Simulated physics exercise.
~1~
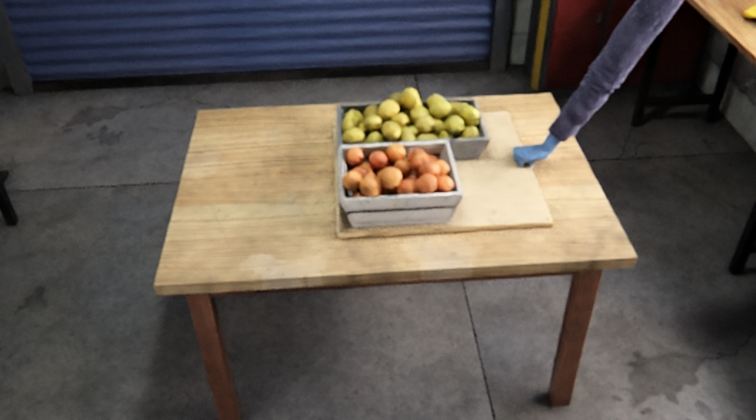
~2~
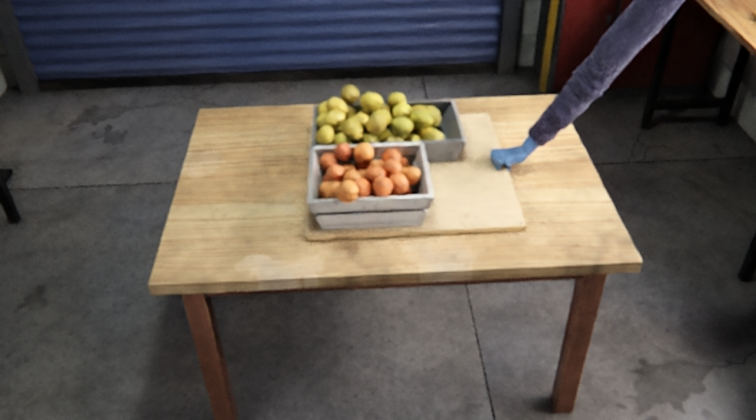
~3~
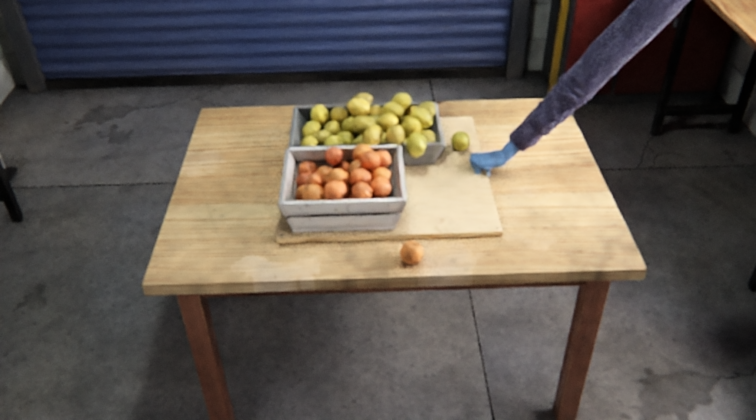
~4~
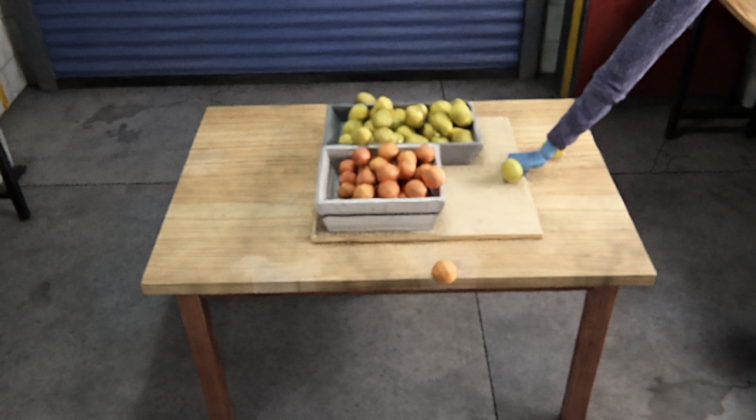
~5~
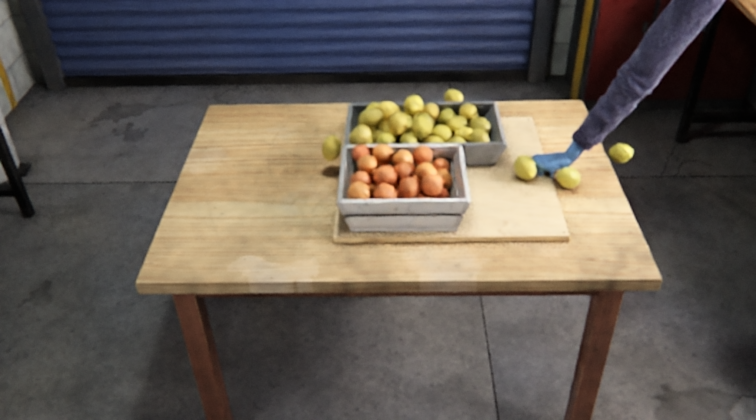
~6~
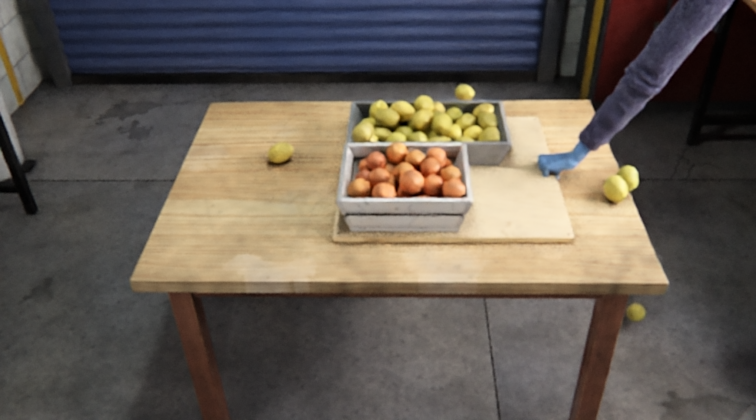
In this clip, a gloved hand rests on a board carrying a white tray of oranges and a grey tray of green-yellow fruit as it slides left, then back right; an orange and several green-yellow fruits spill, some staying on the table as the trays stop, still mostly full.
